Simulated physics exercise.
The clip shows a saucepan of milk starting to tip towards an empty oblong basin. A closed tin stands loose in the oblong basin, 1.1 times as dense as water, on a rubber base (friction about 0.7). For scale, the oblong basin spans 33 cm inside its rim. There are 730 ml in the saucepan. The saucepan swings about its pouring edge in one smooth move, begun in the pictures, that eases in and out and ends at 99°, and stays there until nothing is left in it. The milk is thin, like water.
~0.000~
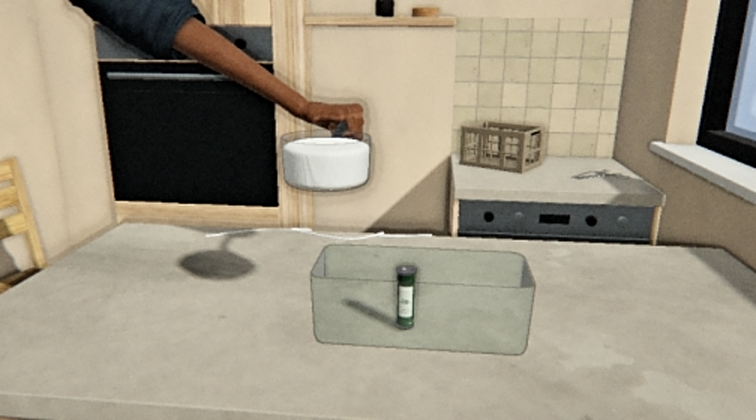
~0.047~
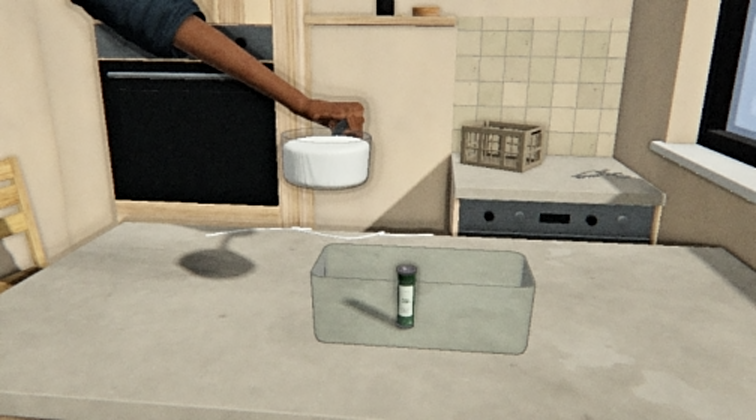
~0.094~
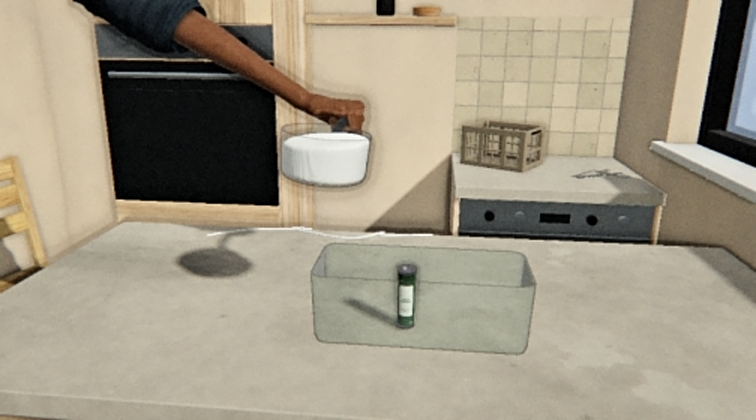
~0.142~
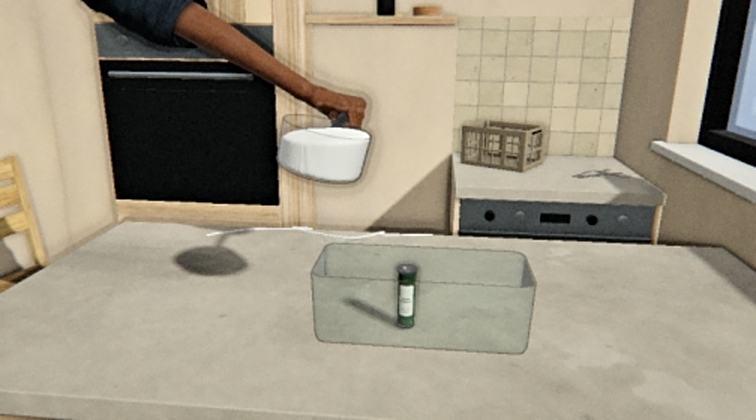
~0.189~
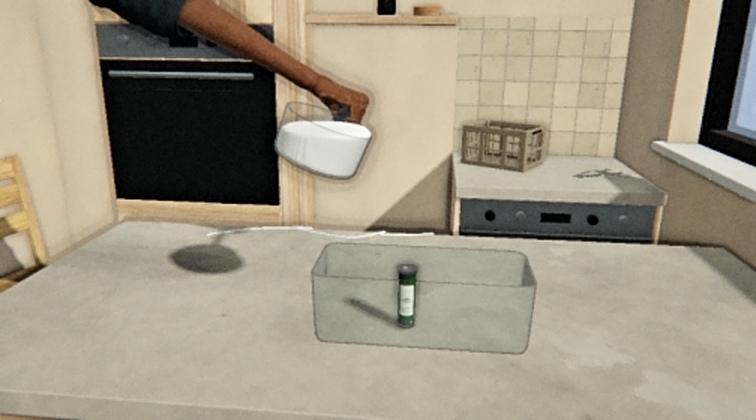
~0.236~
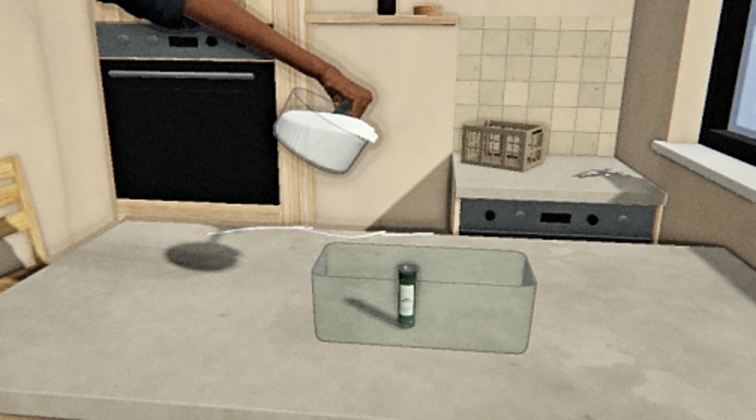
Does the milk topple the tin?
It topples.
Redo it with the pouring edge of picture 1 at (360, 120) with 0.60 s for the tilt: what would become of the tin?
Then it topples.
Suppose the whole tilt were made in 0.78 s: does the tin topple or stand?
Then it keeps standing.
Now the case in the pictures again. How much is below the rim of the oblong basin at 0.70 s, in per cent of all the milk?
Some 62 per cent.
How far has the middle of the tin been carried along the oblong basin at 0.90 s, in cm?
Some 1 cm.
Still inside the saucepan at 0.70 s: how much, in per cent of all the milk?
About 6 per cent.
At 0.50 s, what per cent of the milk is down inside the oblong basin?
Some 4 per cent.
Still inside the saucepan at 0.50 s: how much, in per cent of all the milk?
About 40 per cent.
By 0.50 s the tilt is 90° and 41 per cent is still to pour; the tin stands where it began.
By 0.70 s the tilt is 99° and 6 per cent is still to pour; the tin stands where it began.
By 0.90 s the tilt is 99° and 1 per cent is still to pour; the tin leans 9°.
By 1.12 s the tilt is 99° and 0 per cent is still to pour; the tin leans 19°.
At rest the tin lies on its side.
